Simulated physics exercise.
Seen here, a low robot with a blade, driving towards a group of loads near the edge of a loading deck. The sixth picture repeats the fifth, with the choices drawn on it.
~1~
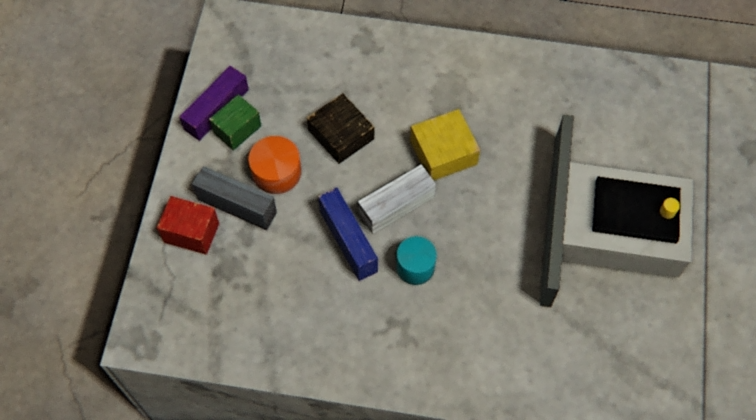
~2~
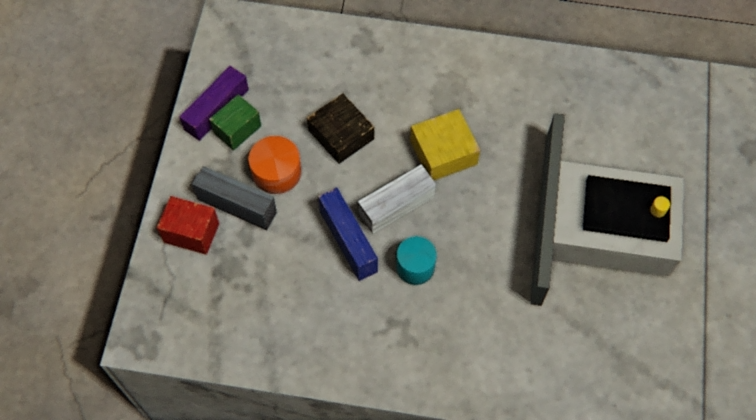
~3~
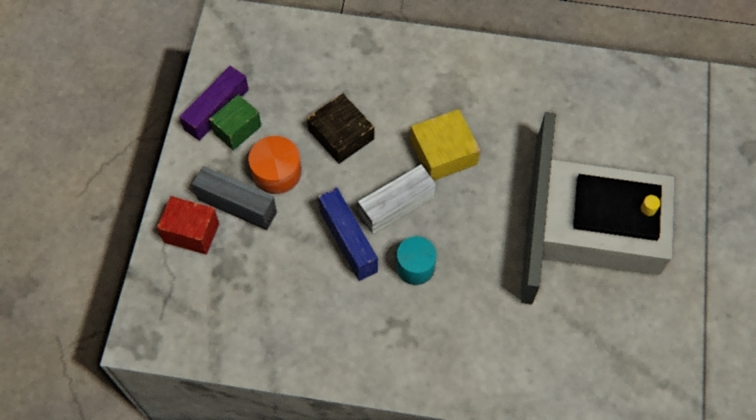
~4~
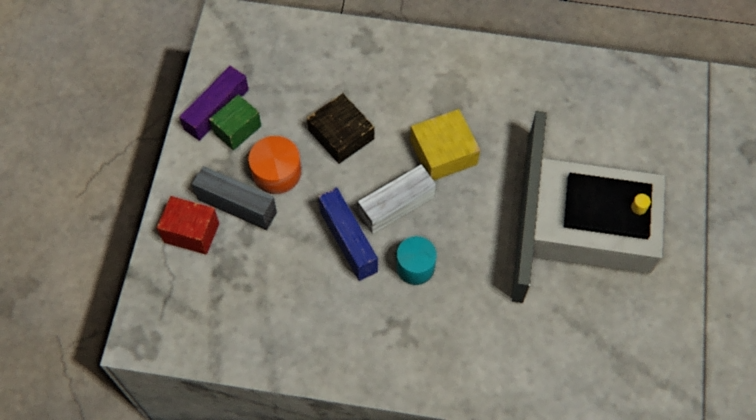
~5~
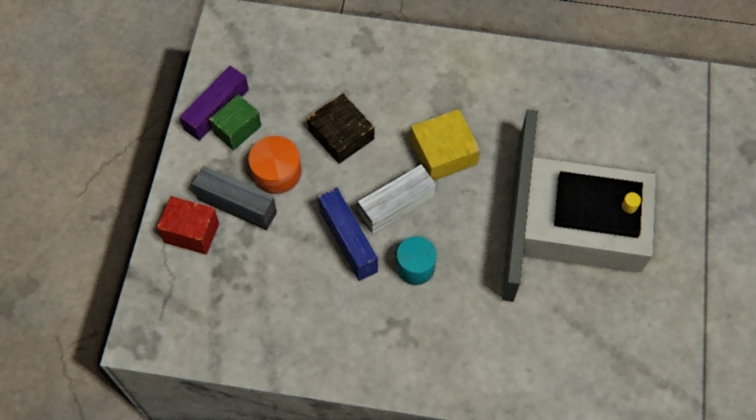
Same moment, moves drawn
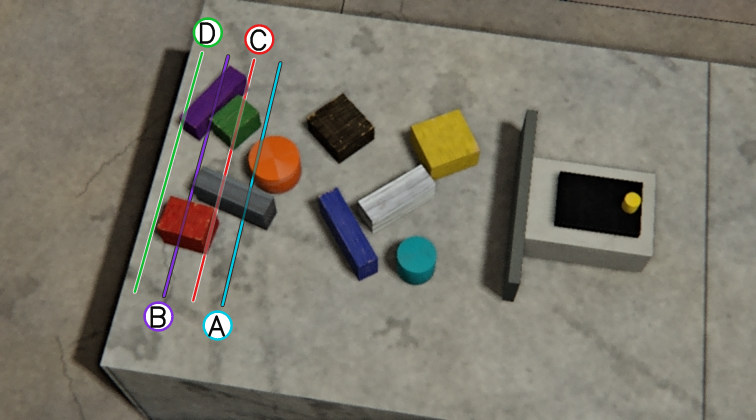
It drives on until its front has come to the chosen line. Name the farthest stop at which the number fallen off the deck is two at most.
No third one falls up to A.
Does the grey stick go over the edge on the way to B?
Yes.
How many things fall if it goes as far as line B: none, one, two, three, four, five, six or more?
Six or more.
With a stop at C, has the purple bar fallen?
Yes.
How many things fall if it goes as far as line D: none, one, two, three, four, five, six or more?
In all, six or more.
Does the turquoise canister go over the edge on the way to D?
By then, yes.
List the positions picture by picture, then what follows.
Yellow crate (445, 146); turquoise canister (416, 261); red crate (189, 225), in the first frame.
Robot (621, 207); orange canister (275, 165), in the second frame.
Robot (612, 205); blue bar (348, 234), in the third frame.
Robot (602, 204); purple bar (214, 103), in the fourth frame.
Robot (592, 203); grey stick (235, 198); yellow crate (445, 146); turquoise canister (416, 261), in the fifth frame.
On the marked copy, A at (253, 177); B at (198, 169); C at (225, 173); D at (170, 165).
Taking A. A third of the way, robot (492, 188); turquoise canister (388, 256); yellow crate (401, 130).
Two thirds of the way, robot (394, 175); purple bar (205, 99); green crate (214, 127).
When it is over, robot (320, 164); purple bar over the edge; grey stick (156, 185); one fallen.
As for the rest, B drops seven; C drops four; D drops ten.
